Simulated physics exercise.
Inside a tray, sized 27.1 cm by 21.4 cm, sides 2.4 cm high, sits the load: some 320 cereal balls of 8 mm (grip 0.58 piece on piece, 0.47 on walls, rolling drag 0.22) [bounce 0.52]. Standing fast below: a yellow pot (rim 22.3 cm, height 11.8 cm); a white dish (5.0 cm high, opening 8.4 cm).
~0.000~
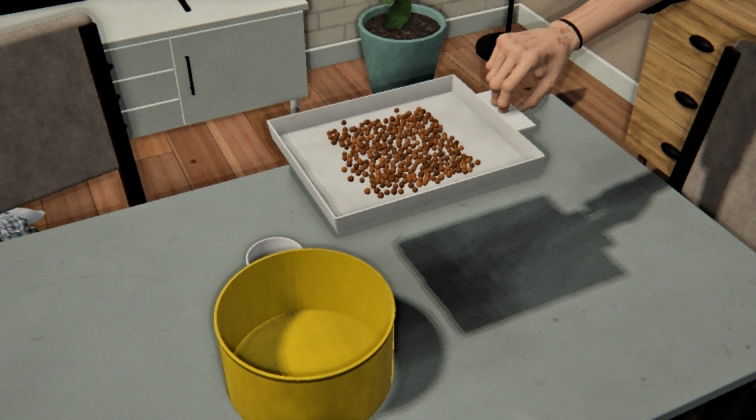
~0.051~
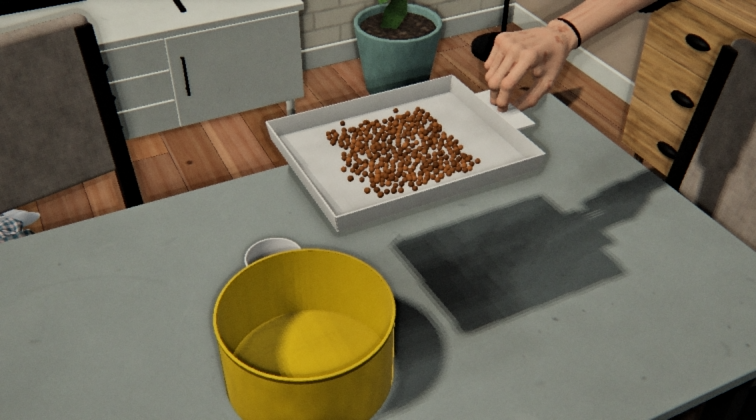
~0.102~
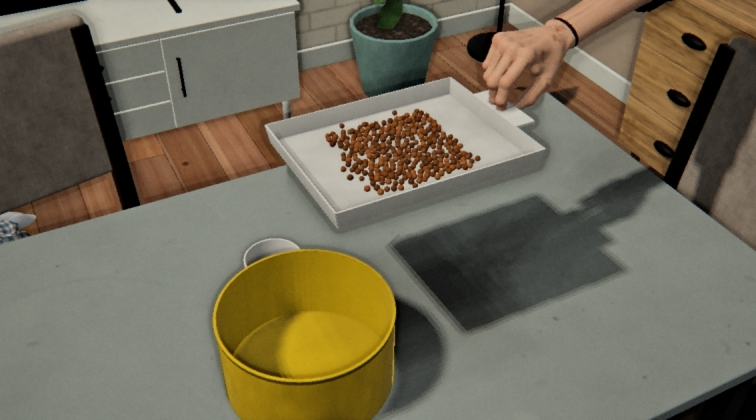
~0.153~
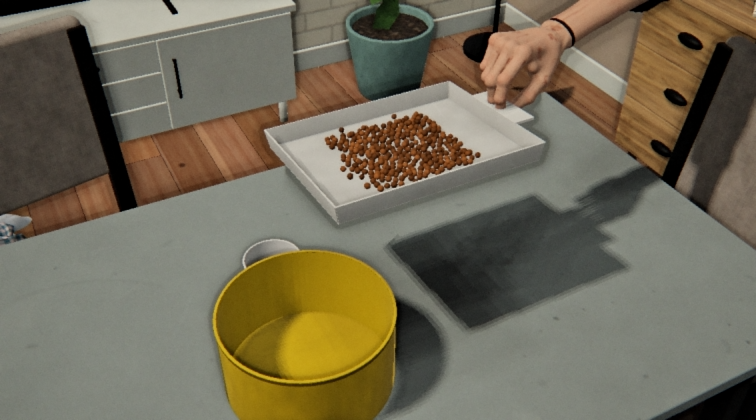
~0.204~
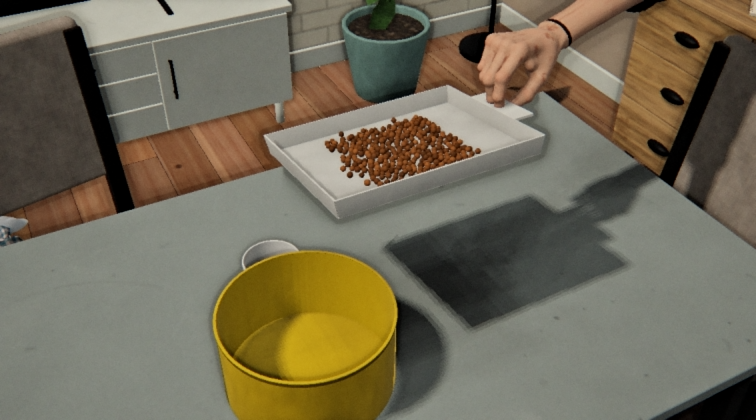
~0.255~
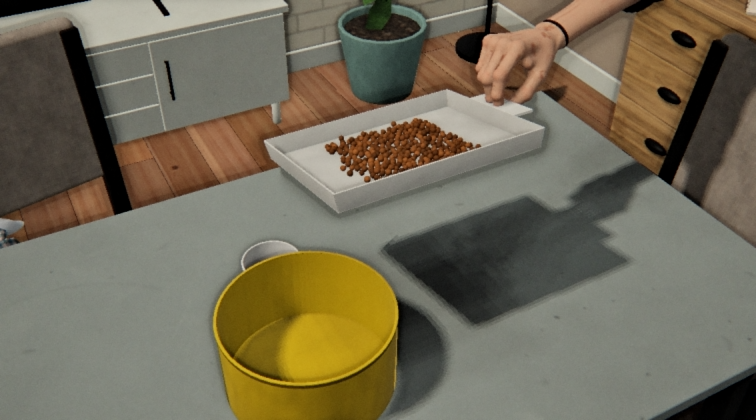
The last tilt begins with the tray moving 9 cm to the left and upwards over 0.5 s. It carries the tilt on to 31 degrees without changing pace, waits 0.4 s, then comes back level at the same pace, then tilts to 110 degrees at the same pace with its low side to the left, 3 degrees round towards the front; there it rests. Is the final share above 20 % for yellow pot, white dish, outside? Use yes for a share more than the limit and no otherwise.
Yellow pot: Yes; white dish: No; outside: Yes.
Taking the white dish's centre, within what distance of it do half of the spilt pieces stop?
Roughly 10 cm from the centre.
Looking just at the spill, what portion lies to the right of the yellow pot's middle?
Around 100 percent of the spill.
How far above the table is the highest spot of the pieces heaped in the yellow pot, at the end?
About 1.5 centimetres.
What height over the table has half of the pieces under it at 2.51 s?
Roughly 22 cm.
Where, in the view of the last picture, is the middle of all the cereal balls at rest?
Near pixel (330, 321).
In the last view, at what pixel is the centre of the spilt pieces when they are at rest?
(336, 293).
After 1.12 s, tilt 21 degrees; tray 100 %; middle of all pieces on or above the table near (378, 140).
Then, at 1.85 s, tilt 26 degrees; tray 100 %; middle of all pieces on or above the table near (323, 119).
Then, at 2.51 s, tilt 77 degrees; tray 95 %; middle of all pieces on or above the table near (316, 192).
Then, at 3.15 s, tilt 110 degrees; yellow pot 45 %, outside 40 %, white dish 5 %, in the air 10 %; middle of all pieces on or above the table near (330, 312).
By 3.8 s all is still; tray 0 %, yellow pot 45 %, outside 50 %, white dish 5 %.
